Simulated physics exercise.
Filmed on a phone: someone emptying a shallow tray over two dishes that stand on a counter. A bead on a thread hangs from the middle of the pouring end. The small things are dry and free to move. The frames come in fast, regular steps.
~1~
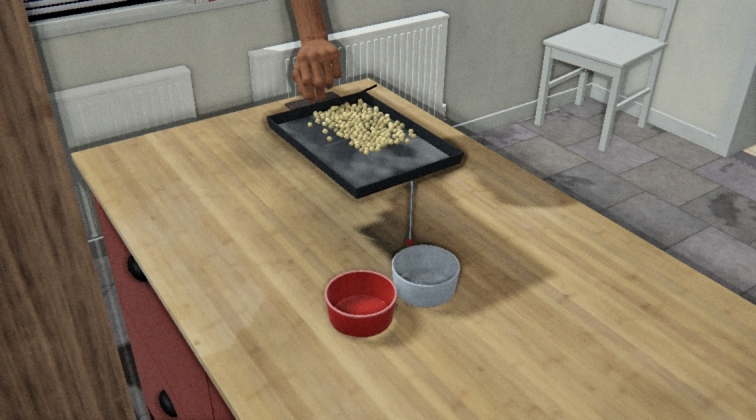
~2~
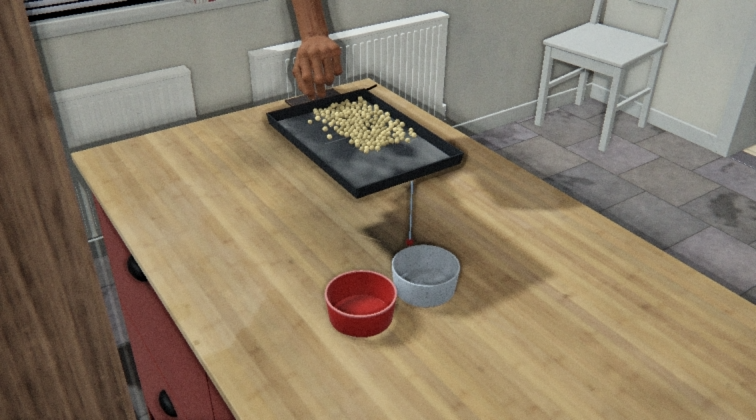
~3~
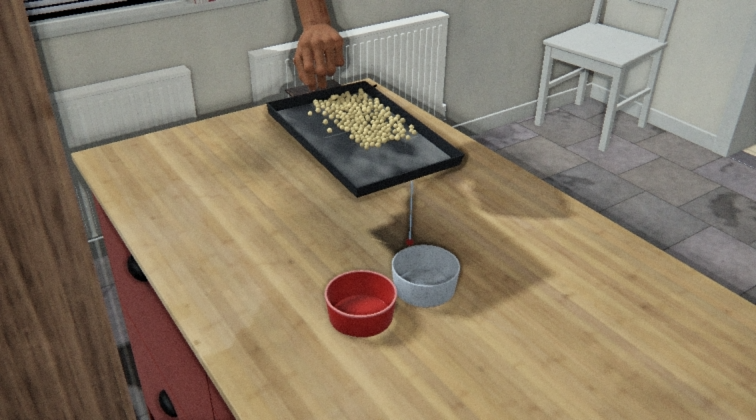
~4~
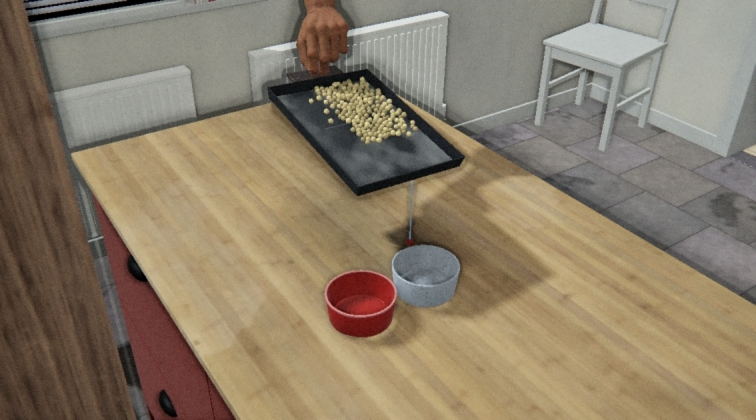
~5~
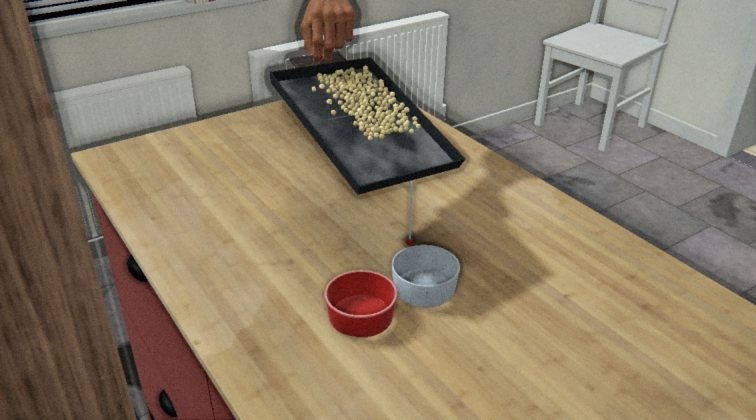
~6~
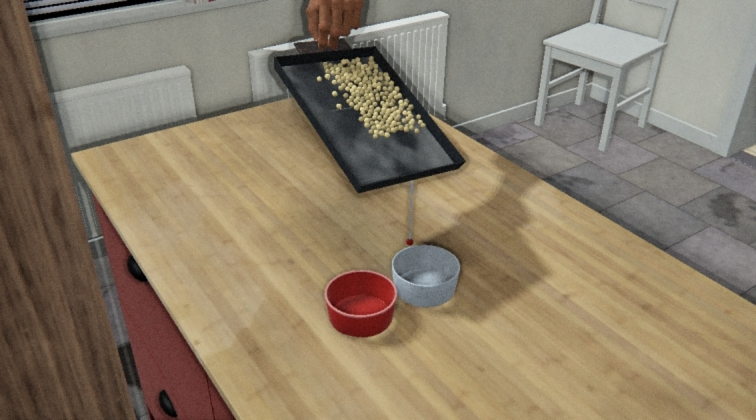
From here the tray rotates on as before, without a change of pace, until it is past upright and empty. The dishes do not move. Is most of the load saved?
The two hold less than half of the load.
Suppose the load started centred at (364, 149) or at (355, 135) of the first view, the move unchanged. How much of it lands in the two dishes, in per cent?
Near 30 % and 20 %.
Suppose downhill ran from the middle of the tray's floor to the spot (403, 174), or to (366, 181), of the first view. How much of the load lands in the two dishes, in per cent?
In turn 50 and 60 in a hundred.
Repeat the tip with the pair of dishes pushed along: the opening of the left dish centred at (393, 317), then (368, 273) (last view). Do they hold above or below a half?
First less than half, then the smaller part.
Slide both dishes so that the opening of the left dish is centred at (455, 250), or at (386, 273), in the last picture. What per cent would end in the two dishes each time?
Roughly 70 per cent, and 60 per cent.
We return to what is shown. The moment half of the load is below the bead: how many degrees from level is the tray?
At some 90 degrees.
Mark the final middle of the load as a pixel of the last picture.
Roughly at (485, 276).
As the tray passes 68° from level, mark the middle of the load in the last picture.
Near (449, 174).
Just after the last frame, tray tipped steeply; roughly two thirds on the tray; about a tenth outside both; roughly a third in the air.
A moment on, tray tipped past a quarter turn; roughly a quarter on the tray; about a tenth in the right dish; roughly half outside both; about a tenth in the air.
Further on, tray tipped past a quarter turn; about a tenth in the right dish; the larger part outside both.
When it is over, tray tipped past a quarter turn; not one in the left dish; about a tenth in the right dish; the larger part outside both.
